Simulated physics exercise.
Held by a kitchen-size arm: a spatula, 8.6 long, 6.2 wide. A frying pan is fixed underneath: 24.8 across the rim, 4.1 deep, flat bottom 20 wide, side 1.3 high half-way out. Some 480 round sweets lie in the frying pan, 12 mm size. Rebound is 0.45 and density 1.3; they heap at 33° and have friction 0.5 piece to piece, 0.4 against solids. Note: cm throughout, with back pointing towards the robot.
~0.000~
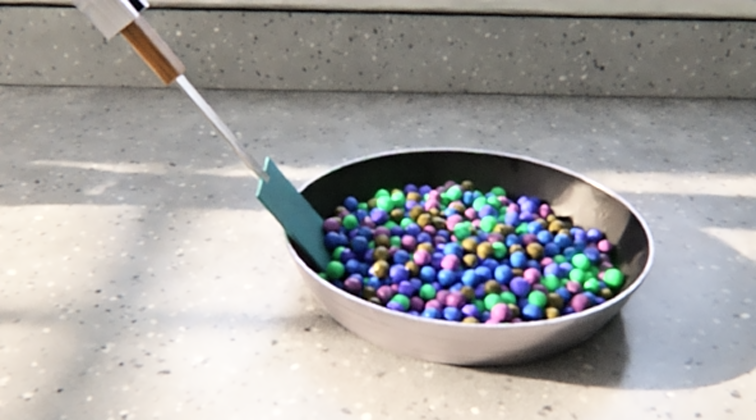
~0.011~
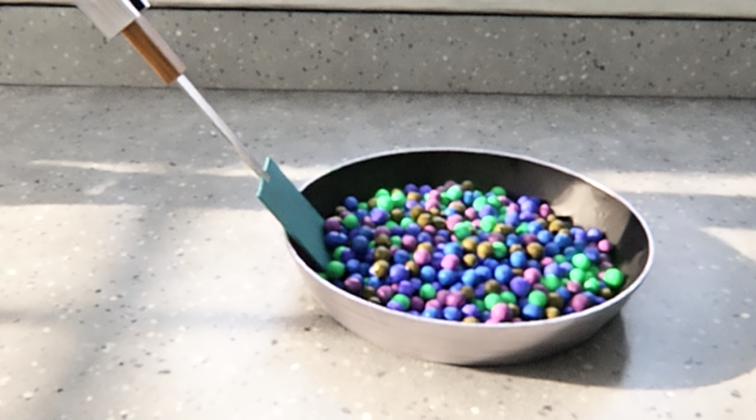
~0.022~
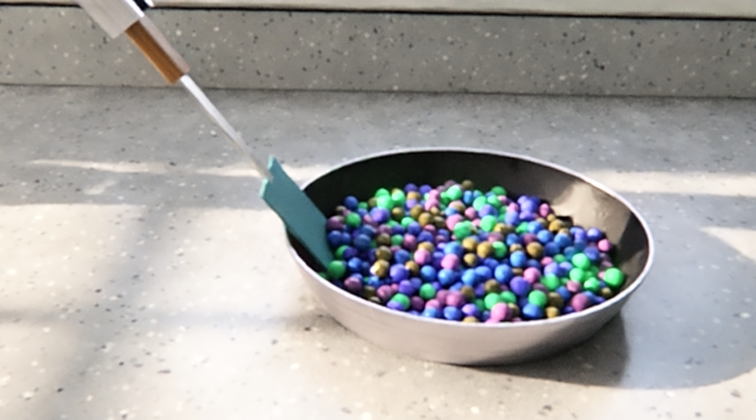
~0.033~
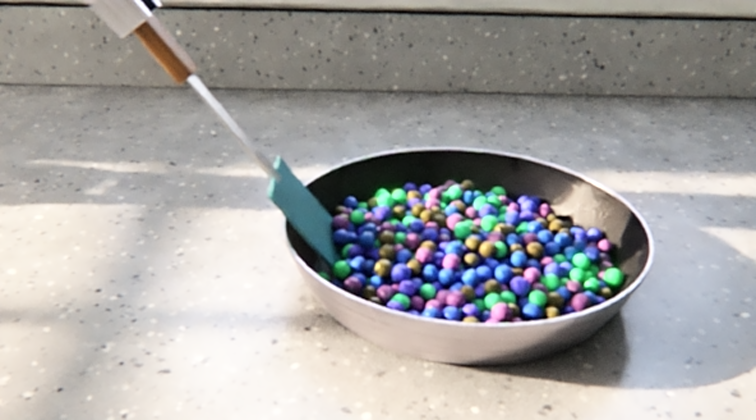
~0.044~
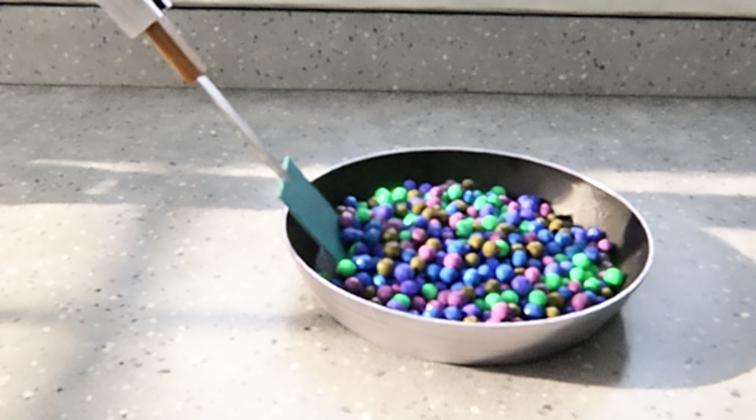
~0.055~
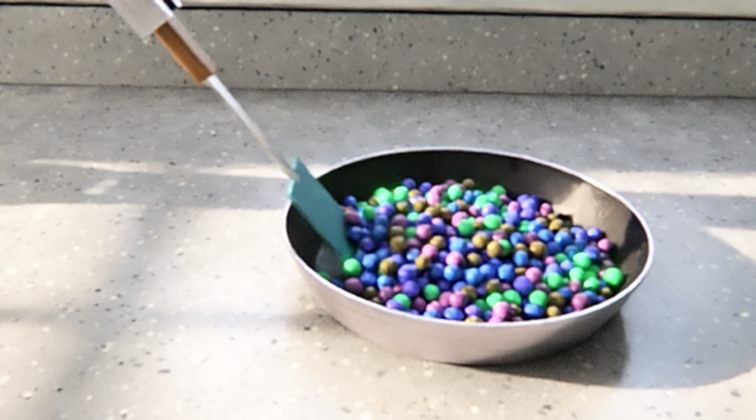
On a speckled stone counter, a teal spatula held by a robot arm rested at the left inside edge of a frying pan of colourful little balls, then slid slightly right, nudging the nearest ones.
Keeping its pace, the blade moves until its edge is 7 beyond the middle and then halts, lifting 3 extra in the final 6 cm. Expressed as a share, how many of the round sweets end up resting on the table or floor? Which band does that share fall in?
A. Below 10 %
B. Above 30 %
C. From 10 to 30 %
Option A: Below 10 %.
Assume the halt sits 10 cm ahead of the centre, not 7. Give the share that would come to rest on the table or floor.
In that case about 15 percent ends on the table or floor.
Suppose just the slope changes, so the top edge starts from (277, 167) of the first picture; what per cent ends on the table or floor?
Some 5 per cent.
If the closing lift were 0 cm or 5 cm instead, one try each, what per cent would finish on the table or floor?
0 and 5 per cent.
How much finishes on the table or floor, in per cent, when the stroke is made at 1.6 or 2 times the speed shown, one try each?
Around 10 per cent and around 15 per cent.
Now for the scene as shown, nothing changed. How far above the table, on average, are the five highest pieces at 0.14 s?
They are near 5 cm up.
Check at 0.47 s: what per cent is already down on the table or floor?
Estimate: About 5 percent.
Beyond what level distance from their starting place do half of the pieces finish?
Level distance of around 2 cm.
After 0.14 s, sloping 53°, highest piece 6 above the table; 485 in the frying pan.
After 0.23 s, sloping 53°, highest piece 7 above the table; 485 in the frying pan.
After 0.47 s, sloping 53°, highest piece 5 above the table; 469 in the frying pan, 14 on the table or floor, 2 on the blade or in flight.
After 1.52 s, sloping 53°, highest piece 5 above the table; 468 in the frying pan, 17 on the table or floor.
In the end, 468 in the frying pan, 17 on the table or floor. That is 4 % on the table or floor.
